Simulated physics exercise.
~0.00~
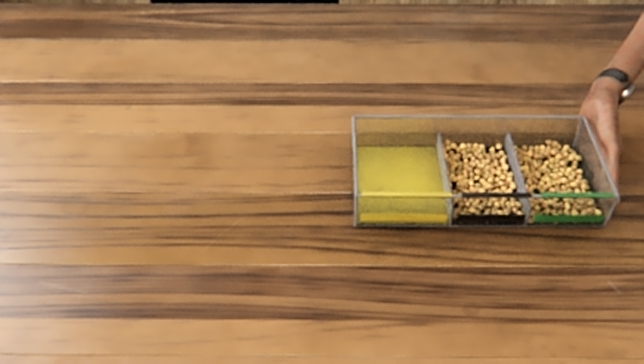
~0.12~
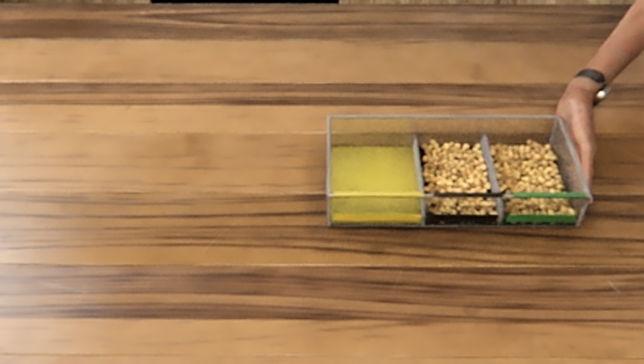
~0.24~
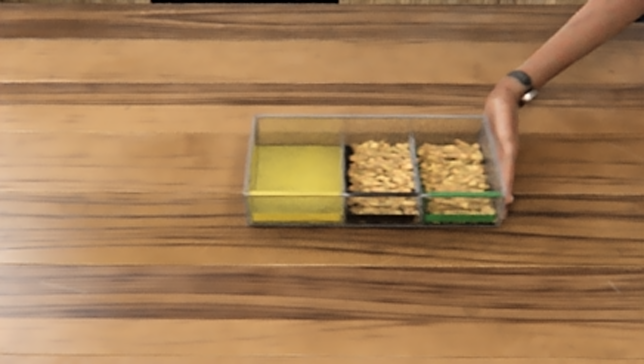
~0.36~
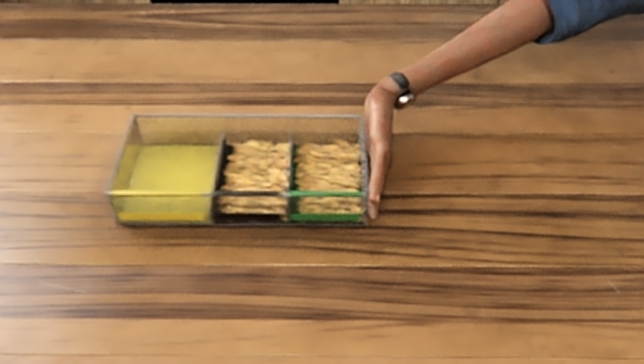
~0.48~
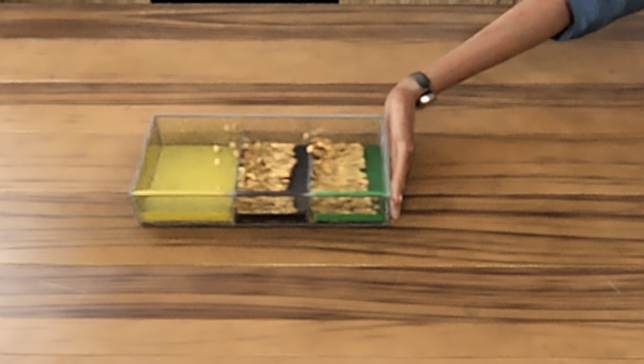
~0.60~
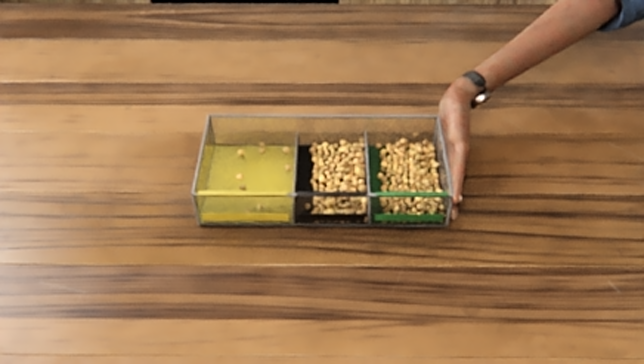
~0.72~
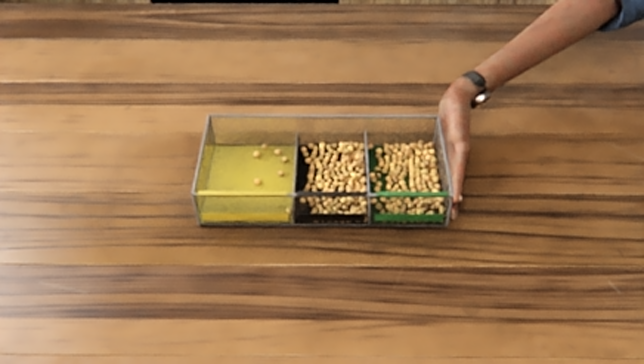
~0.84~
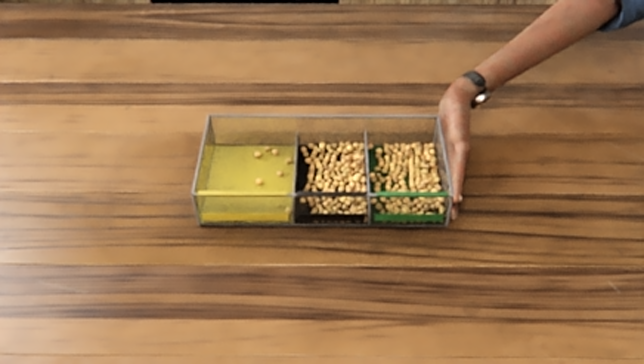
On a striped wooden tabletop, a hand slid a clear three-part tray of dried chickpeas quickly to the left, then back a little to the right, tossing a few into the empty yellow section, while most stayed in the black and green ones.
